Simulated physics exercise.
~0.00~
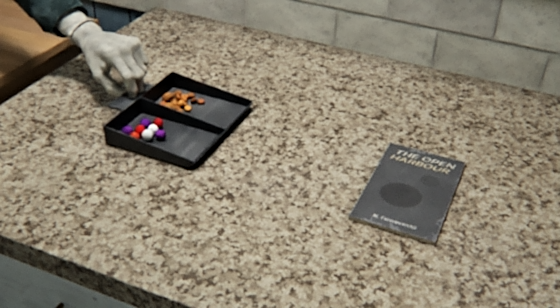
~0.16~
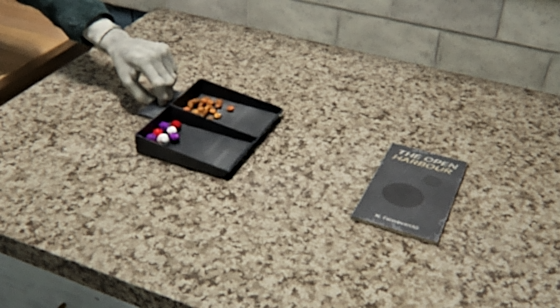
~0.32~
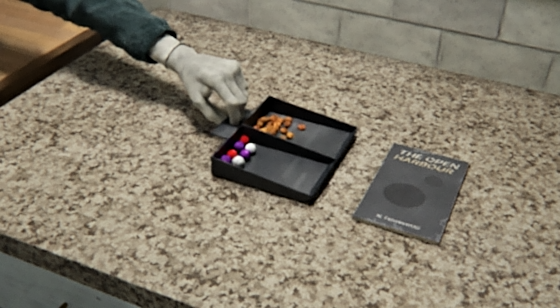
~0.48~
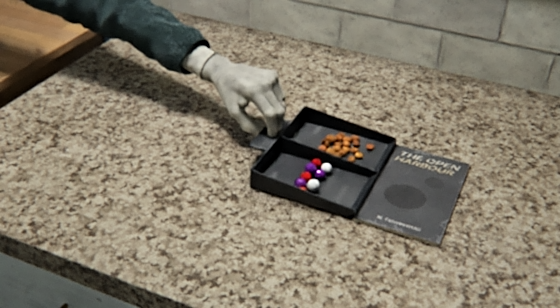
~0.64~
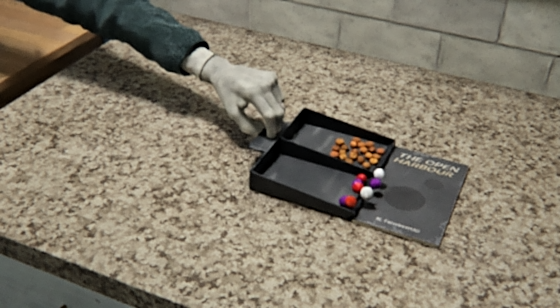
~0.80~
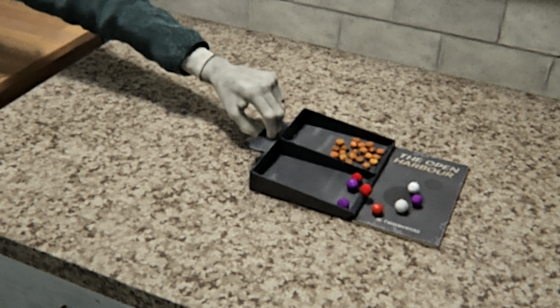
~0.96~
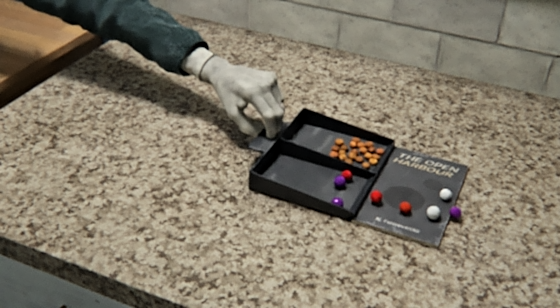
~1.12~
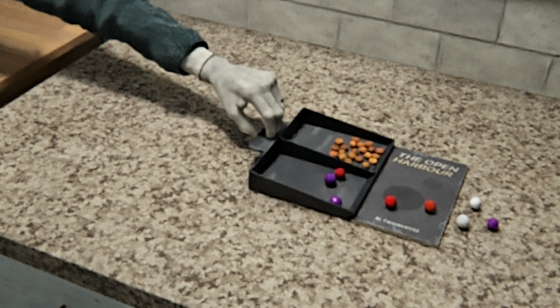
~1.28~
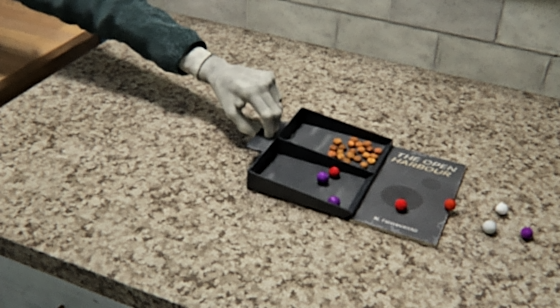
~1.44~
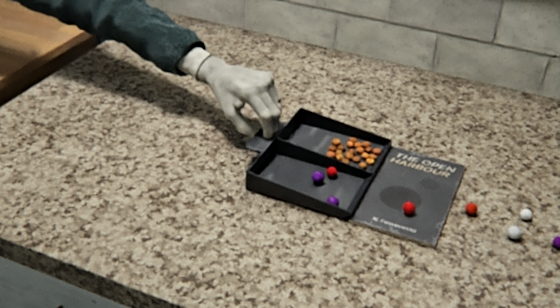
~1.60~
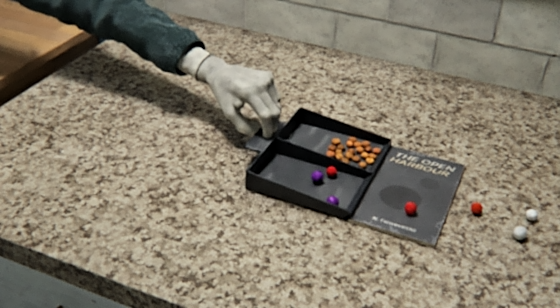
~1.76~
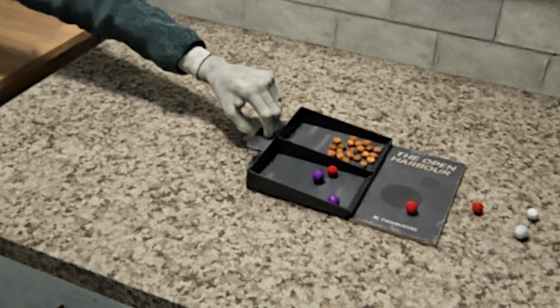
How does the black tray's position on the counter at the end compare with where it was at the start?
At the start the tray sits over on the left side of the counter, well away from the thin book. By the end it is farther right and a little nearer the viewer, resting against the book.
